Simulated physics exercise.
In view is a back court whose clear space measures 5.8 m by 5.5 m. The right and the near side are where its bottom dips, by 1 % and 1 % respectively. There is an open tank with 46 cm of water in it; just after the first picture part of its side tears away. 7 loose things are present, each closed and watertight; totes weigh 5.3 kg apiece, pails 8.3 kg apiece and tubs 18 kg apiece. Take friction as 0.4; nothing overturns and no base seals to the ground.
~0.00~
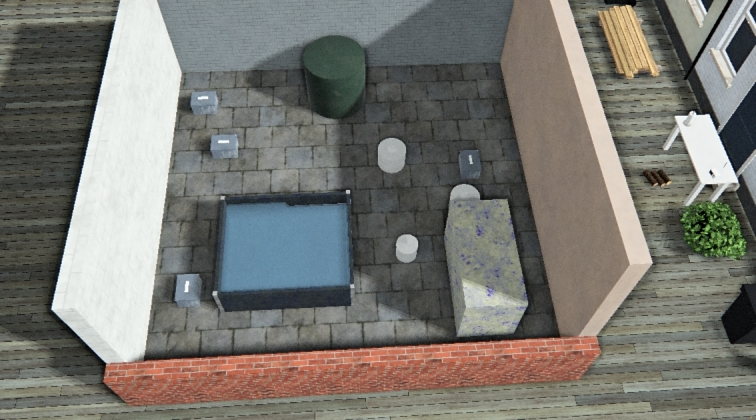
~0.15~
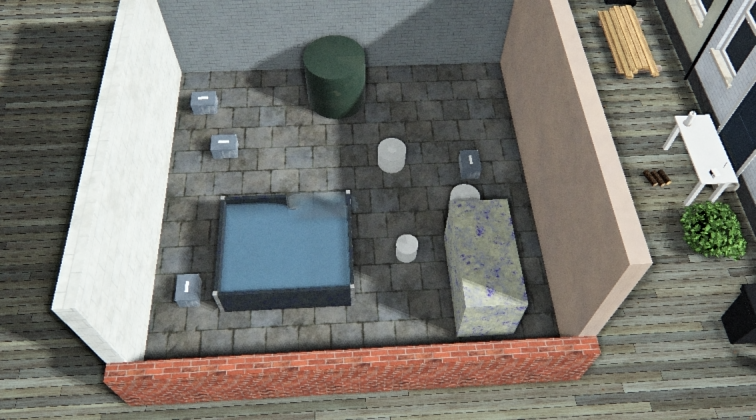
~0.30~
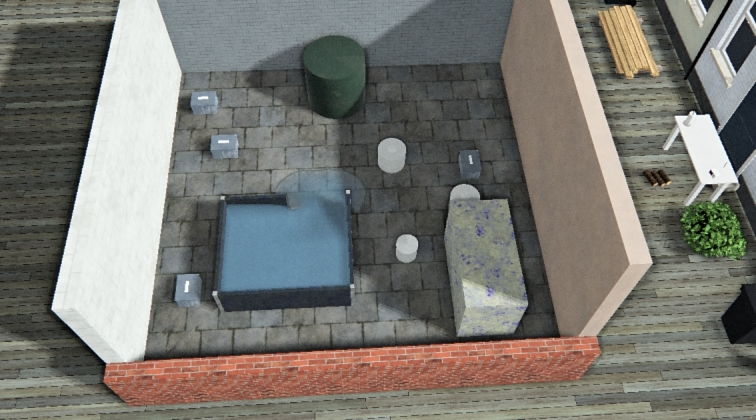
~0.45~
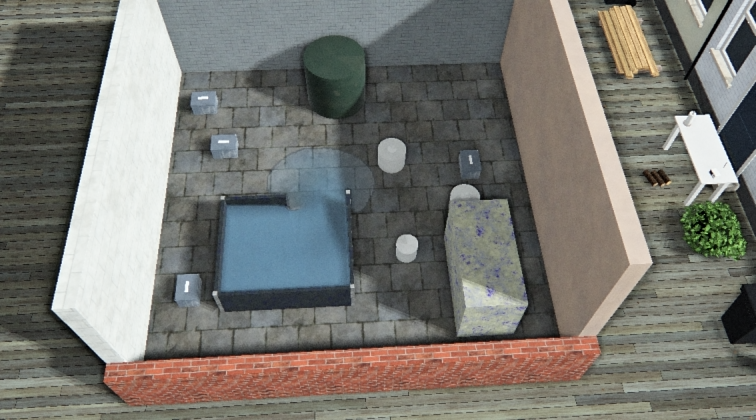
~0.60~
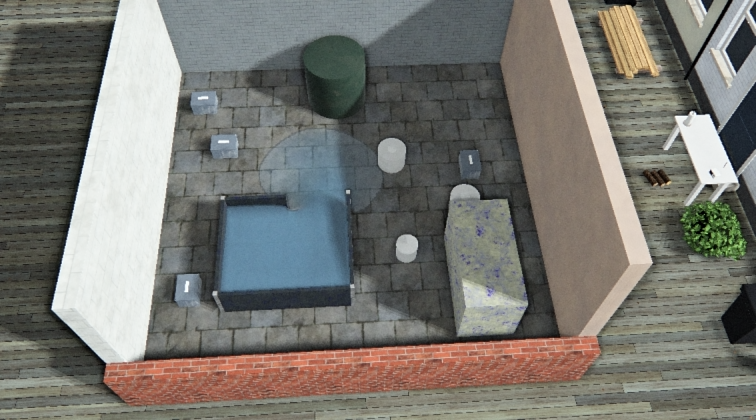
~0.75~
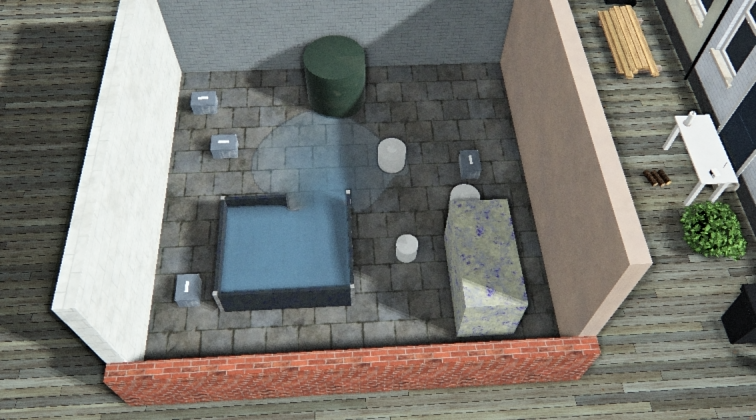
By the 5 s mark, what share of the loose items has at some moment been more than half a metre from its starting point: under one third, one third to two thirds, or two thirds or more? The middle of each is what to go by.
Under one third.
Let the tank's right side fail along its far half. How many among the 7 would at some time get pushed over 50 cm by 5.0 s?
So the tally would be 3.
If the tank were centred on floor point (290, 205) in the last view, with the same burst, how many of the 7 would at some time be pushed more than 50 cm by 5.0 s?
1.
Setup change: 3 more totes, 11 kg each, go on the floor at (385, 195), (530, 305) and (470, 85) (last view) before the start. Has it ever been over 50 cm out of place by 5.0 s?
In the order asked: Below the mark; below the mark; above the mark.
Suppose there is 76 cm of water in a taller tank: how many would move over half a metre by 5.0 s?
So the tally would be 5.
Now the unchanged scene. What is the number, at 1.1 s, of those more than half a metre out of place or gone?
0 in all.
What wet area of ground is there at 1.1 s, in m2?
At that time the wet patch spans about 7.5 m2.
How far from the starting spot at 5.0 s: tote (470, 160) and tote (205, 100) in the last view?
In turn: 10 cm, 80 cm.
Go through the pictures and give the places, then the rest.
A tote at (223, 142), on the bottom; a tote at (187, 287) rests on the ground; water covers 2.7 m2; 0 of 7 have shifted, in the first picture.
A tote at (223, 142), on the bottom; a tote at (187, 287), on the bottom; 3.1 m2 under water; 0 of 7 have shifted, in the second picture.
A tote at (223, 142), on the bottom; a tote at (187, 287), on the bottom; 3.7 m2 under water; 0 of 7 have shifted, in the third picture.
A tote at (223, 142), on the bottom; a tote at (187, 287), on the bottom; water covers 4.5 m2; 0 of 7 have shifted, in the fourth picture.
A tote at (223, 142) rests on the ground; a tote at (187, 287) rests on the ground; water covers 5.3 m2; 0 of 7 have shifted, in the fifth picture.
A tote at (223, 142) rests on the ground; a tote at (187, 287) rests on the ground; 6.1 m2 under water; 0 of 7 have shifted, in the sixth picture.
After 1.1 s 0 of 7 are over 50 cm from their spots; 0 afloat.
After 2.2 s 0 of 7 are over 50 cm from their spots; 0 afloat.
After 3.5 s 1 of 7 are over 50 cm from their spots; 1 afloat.
After 5.0 s 2 of 7 are over 50 cm from their spots, and 2 have been at some point; 0 afloat.
